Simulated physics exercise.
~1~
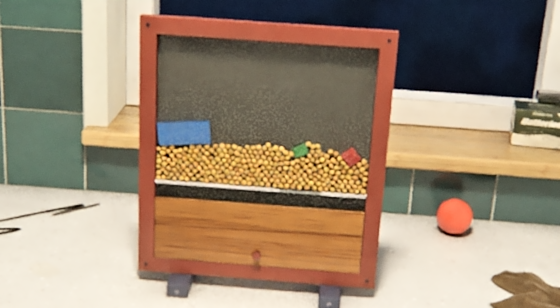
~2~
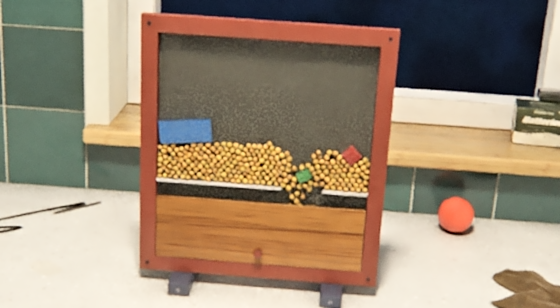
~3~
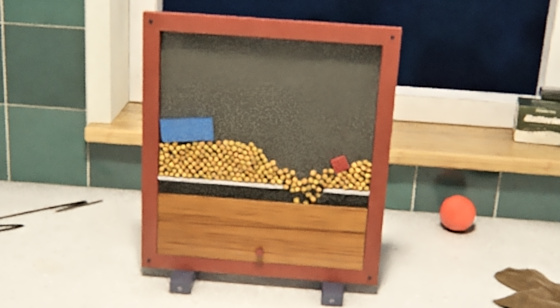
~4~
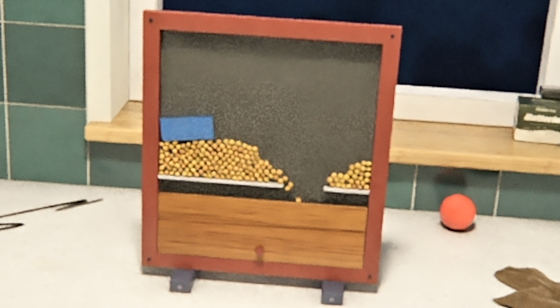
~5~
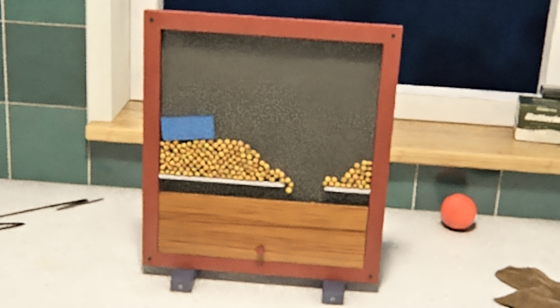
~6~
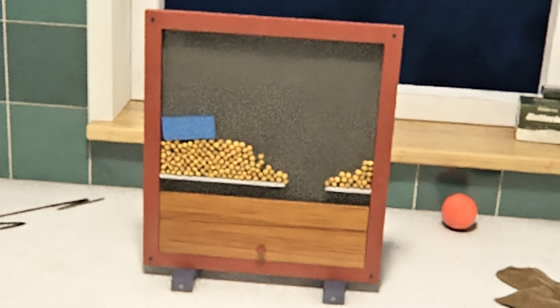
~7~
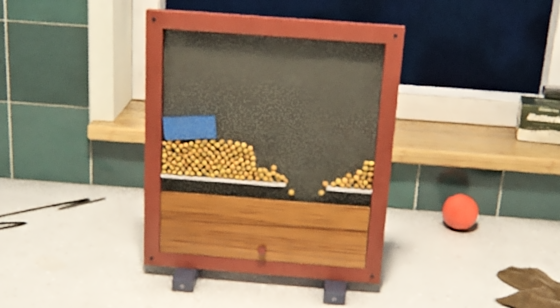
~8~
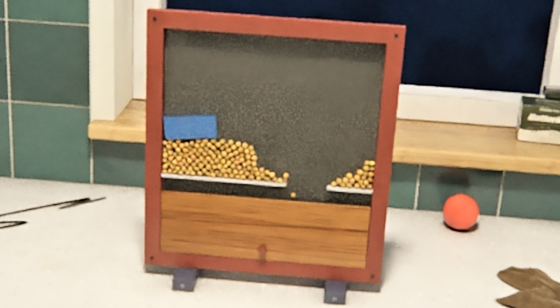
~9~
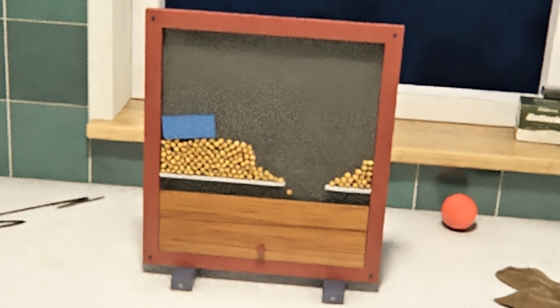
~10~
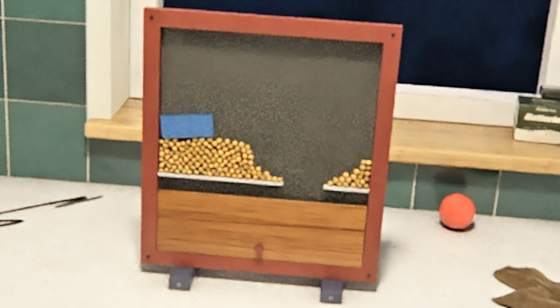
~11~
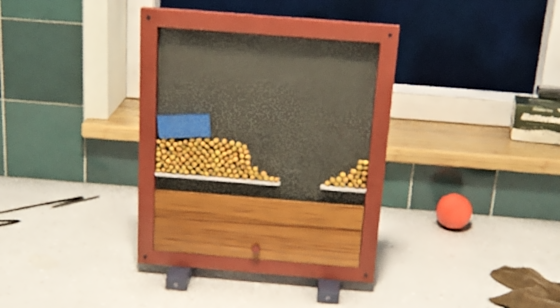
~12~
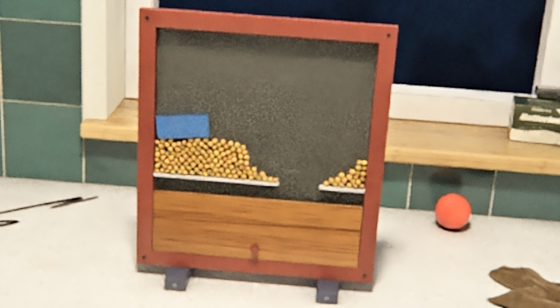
A red-framed flat case with a clear front stands on a white counter before green tiles and a window, seen from the front by a slightly swaying camera. Inside, small golden wooden beads lie on a white floor above wooden drawers, with a blue block at left and green and red blocks at right. A gap opens right of centre, and beads pour through as the green block sinks and disappears. The red block slides left and drops too. A few stragglers fall, leaving two sloped, still piles, the blue block resting on the larger left one.
